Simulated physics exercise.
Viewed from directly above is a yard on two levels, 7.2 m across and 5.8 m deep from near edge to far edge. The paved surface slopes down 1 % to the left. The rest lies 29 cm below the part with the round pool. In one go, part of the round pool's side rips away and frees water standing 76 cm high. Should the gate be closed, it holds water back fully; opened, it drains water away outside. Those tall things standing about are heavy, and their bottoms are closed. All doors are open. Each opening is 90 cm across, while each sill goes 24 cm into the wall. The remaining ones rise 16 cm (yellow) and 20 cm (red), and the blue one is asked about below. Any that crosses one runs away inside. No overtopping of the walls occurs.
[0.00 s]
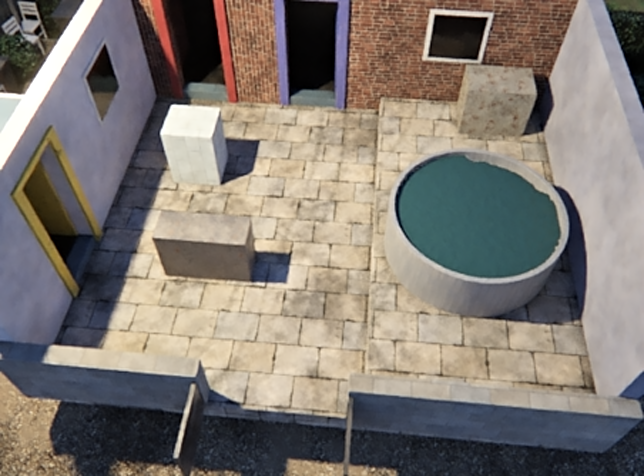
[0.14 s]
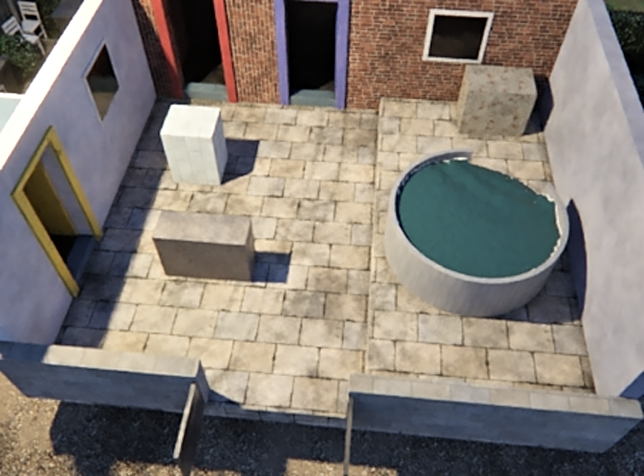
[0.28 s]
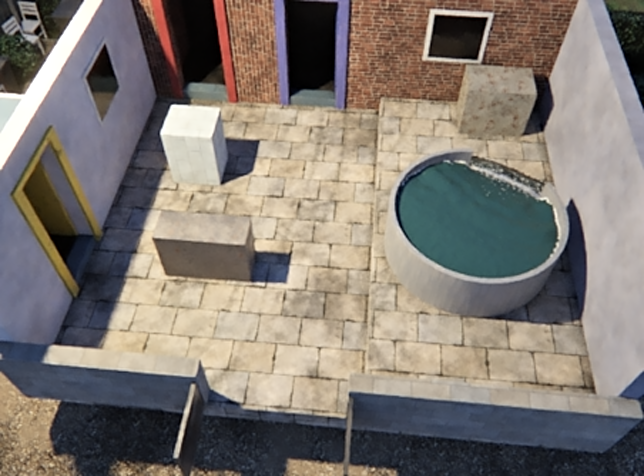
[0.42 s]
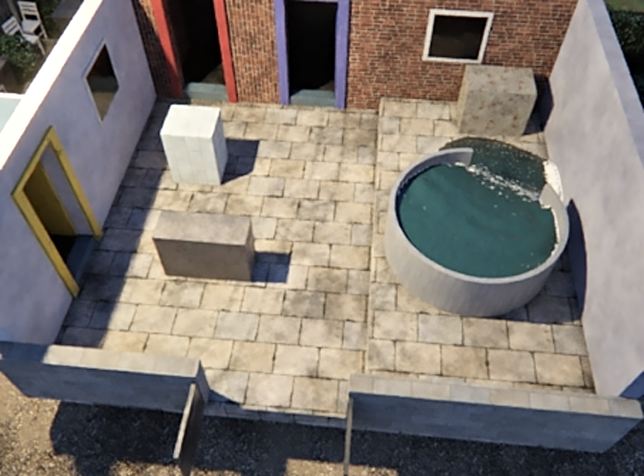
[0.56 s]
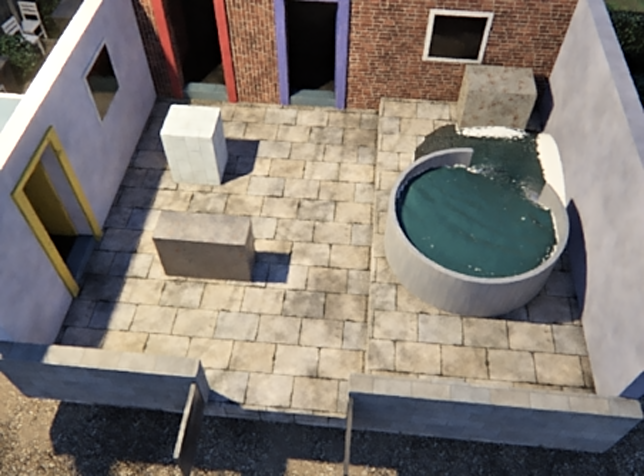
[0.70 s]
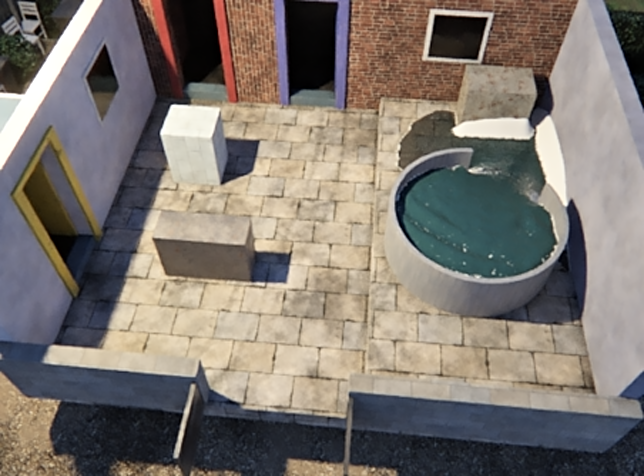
Water in the round pool sat still until the far side of the wall broke open, then it poured out through the gap and spread over the paving toward the stone block and brick wall behind.
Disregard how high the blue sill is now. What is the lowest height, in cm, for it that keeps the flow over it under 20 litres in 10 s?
It would need to be about 7 cm high.
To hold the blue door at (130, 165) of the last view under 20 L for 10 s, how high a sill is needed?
Roughly 14.0 cm.
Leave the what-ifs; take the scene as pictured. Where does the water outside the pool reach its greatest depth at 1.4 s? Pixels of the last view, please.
(531, 114).
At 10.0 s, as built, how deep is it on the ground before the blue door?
The depth there is around 5.5 cm.
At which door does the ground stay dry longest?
Yellow.
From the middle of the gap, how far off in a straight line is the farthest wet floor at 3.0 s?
Roughly 6.6 metres.
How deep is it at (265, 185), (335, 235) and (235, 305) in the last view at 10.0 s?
Close to 8, 8 and 8 cm deep.
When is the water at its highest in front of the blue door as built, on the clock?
Around 2.4 s, give or take.
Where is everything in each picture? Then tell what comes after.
In the first frame, the round pool at (477, 213) is whole and still, 76 cm deep; the blue door at (312, 62) is dry.
In the second frame, water pours out on the far side and has run 0.3 m, to a hidden place; about 8 cm deep outside, 76 cm at the back.
In the third frame, the gap is on the far side, the front 0.8 m out at a hidden place; the back of the round pool holds 76 cm.
In the fourth frame, water pours out on the far side and has run 1.3 m, to (484, 140); about 10 cm deep outside, 76 cm at the back.
In the fifth frame, the gap is on the far side, the front 1.8 m out at (542, 134); the back of the round pool holds 75 cm.
In the sixth frame, water pours out on the far side and has run 2.4 m, to (537, 110); about 11 cm deep outside, 70 cm at the back; the blue door at (312, 62), 4.0 m from the gap, is still 2.1 m from the nearest water.
After 1.4 s water covers 15 % of the floor, deepest (73 cm) near (531, 114); it has not reached the blue door.
After 3.0 s water covers 50 % of the floor, deepest (36 cm) near (523, 193); 10 cm at the blue door, 0 litres in over its 19 cm sill.
After 10.0 s water covers 95 % of the floor, deepest (18 cm) near (80, 283); 5 cm at the blue door, 0 litres in over its 19 cm sill.
At the blue door as built, the water arrived by 1.9 s and peaked near 13 cm at 2.4 s.
With a sill of 6 cm, 30 litres would have come in within the 10 s; with 8 cm, 12 litres. So under 20 litres takes about 7 cm.
